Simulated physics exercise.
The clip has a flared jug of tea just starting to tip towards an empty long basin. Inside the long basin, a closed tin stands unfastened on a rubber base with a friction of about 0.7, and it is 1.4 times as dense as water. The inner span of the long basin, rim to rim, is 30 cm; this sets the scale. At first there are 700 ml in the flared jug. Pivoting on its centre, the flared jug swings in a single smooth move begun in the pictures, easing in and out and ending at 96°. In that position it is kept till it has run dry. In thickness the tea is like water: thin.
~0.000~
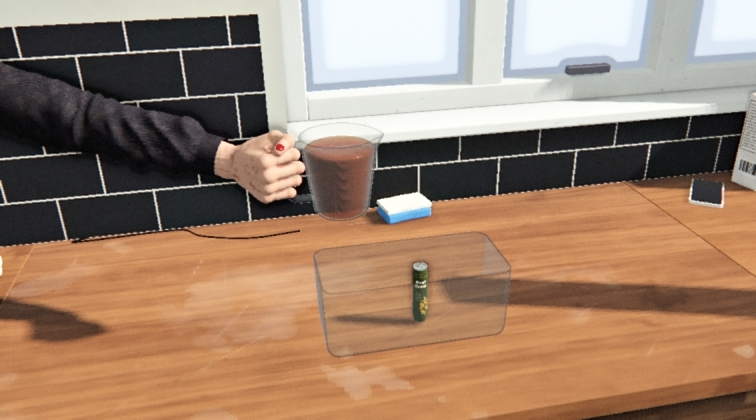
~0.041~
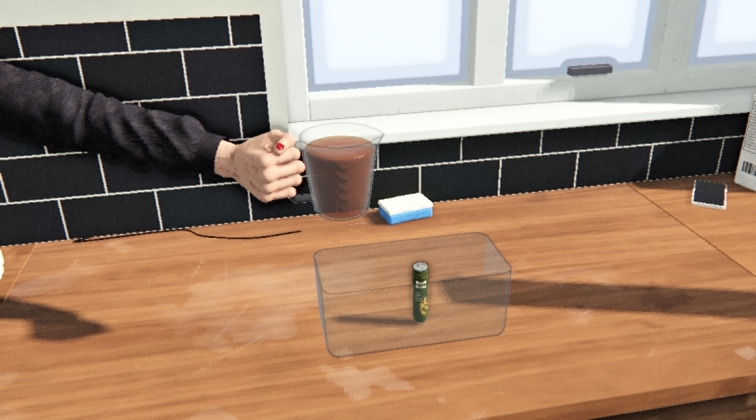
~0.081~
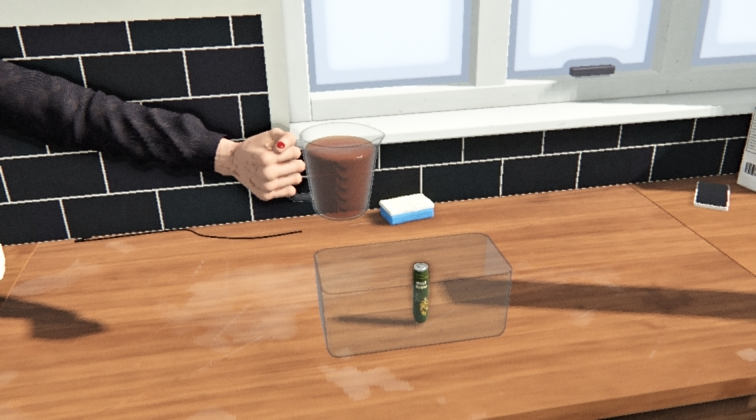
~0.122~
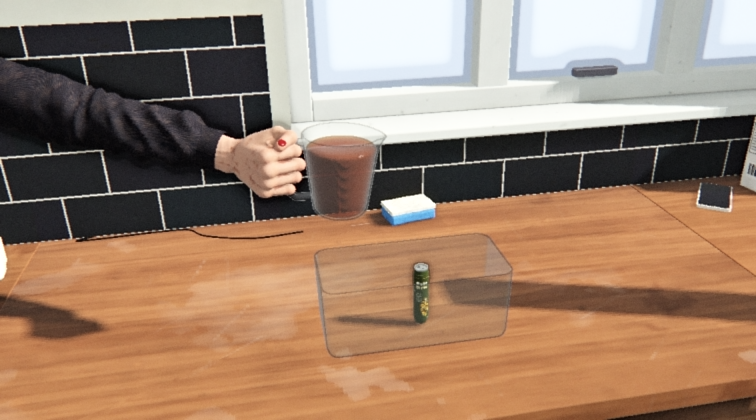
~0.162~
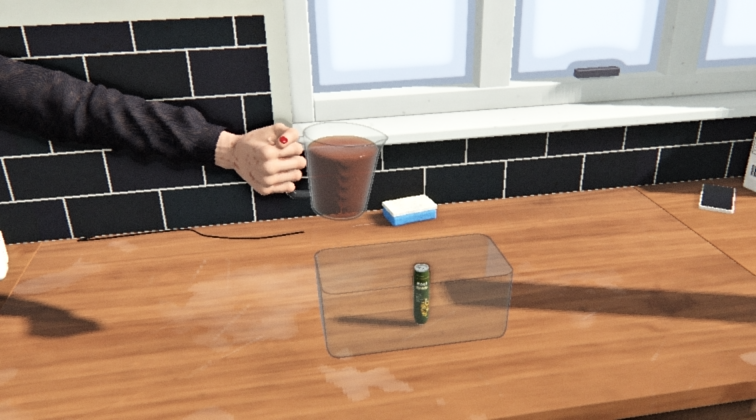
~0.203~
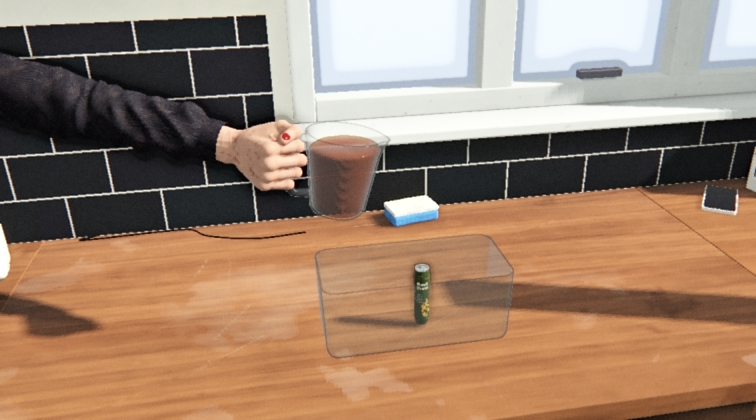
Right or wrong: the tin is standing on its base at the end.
Right, it is standing.
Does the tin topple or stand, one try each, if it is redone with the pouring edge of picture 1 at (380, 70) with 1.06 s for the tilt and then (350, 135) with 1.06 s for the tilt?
First it stays on its base; then it tips over.
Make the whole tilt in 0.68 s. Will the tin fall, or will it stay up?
The tin stays on its base.
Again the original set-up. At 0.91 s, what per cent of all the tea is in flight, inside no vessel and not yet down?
Around 24 percent of the liquid.
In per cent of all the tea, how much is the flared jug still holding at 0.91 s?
About 32 % is still there.
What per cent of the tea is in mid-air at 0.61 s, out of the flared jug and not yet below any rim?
16 per cent.
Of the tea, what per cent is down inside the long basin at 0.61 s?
The basin holds roughly 2 in a hundred parts at that moment.
By 0.61 s the tilt is 59° and 82 per cent is still to pour; the tin stands where it began.
By 0.91 s the tilt is 91° and 32 per cent is still to pour; the tin stands where it began.
By 1.22 s the tilt is 96° and 3 per cent is still to pour; the tin stands where it began.
By 1.56 s the tilt is 96° and 0 per cent is still to pour; the tin stands where it began.
At rest the tin stands where it began.
